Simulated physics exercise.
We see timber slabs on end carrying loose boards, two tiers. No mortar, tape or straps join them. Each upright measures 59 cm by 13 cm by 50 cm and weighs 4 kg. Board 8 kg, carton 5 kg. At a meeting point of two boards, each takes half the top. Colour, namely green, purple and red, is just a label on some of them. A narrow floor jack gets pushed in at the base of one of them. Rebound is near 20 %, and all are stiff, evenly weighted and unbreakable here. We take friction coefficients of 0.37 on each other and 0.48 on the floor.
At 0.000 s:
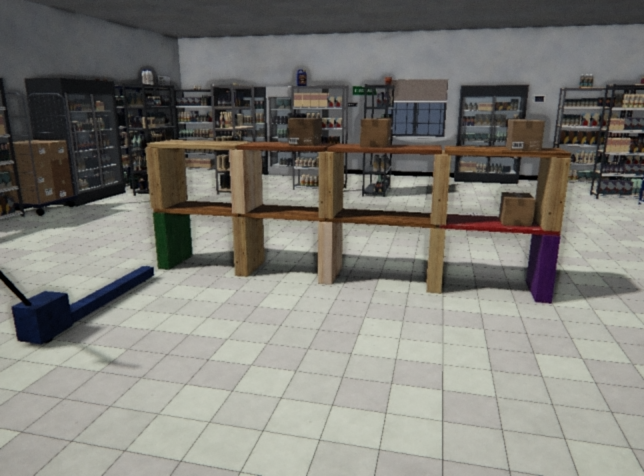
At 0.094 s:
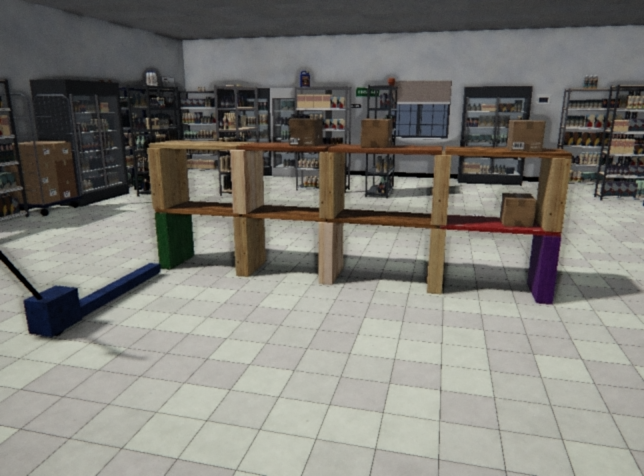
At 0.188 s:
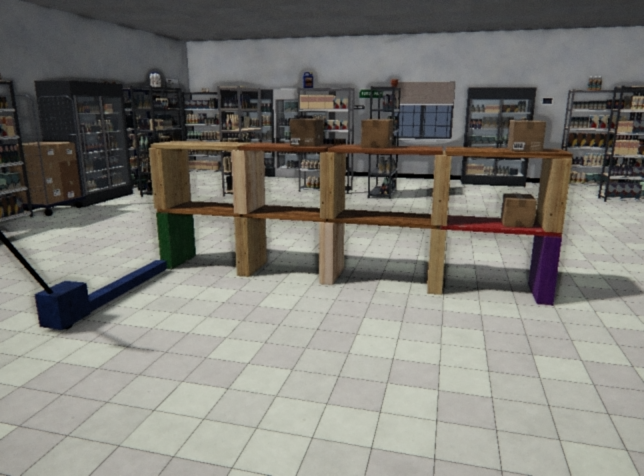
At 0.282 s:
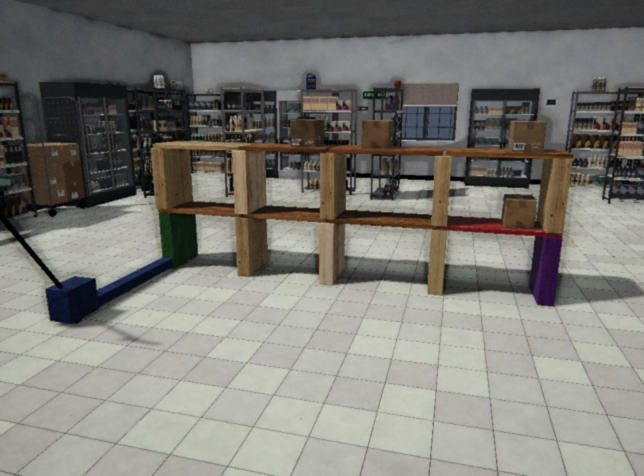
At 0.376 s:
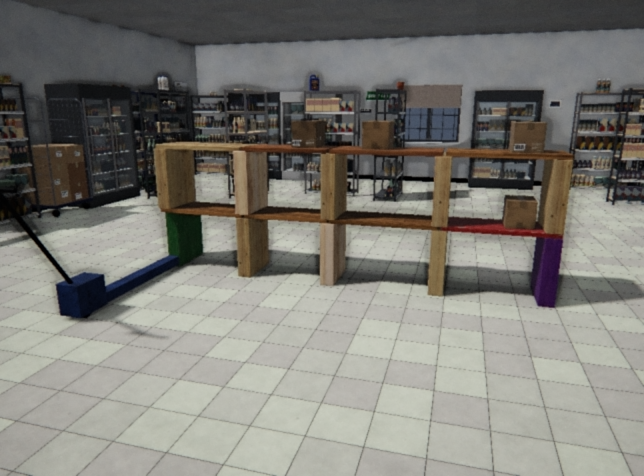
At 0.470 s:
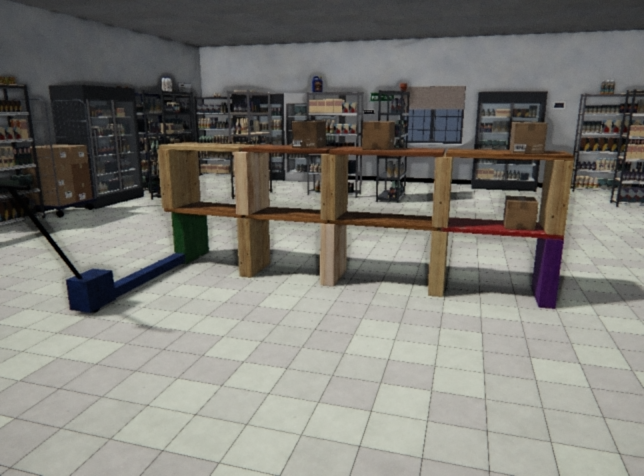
A long two-tier shelf of wooden slabs and boards stood on a tiled floor while a blue floor jack slid in from the left, met the green upright and nudged it slightly to the right.
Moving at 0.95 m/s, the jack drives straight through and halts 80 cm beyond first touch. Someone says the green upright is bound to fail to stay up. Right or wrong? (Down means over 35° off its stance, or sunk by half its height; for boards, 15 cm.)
Wrong, it is still fine at the end.
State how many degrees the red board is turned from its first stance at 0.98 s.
Tilt from start: Approx. 0 degrees.
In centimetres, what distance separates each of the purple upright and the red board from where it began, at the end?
The purple one ends 0 cm from its start and the red one 0 cm.
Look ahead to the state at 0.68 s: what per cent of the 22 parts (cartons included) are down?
By then 0 %.
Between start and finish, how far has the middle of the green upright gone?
Roughly 80 cm.
After 0.68 s, none of the 22 pieces down, 4 disturbed; green upright shifted 40 cm.
After 0.98 s, none of the 22 pieces down, 5 disturbed; green upright shifted 68 cm.
At rest (2.1 s), none of the 22 pieces down, 5 disturbed; green upright shifted 79 cm; purple upright unmoved; red board unmoved. As the last picture would show them, middles, green upright near (221, 221), purple upright near (546, 266).
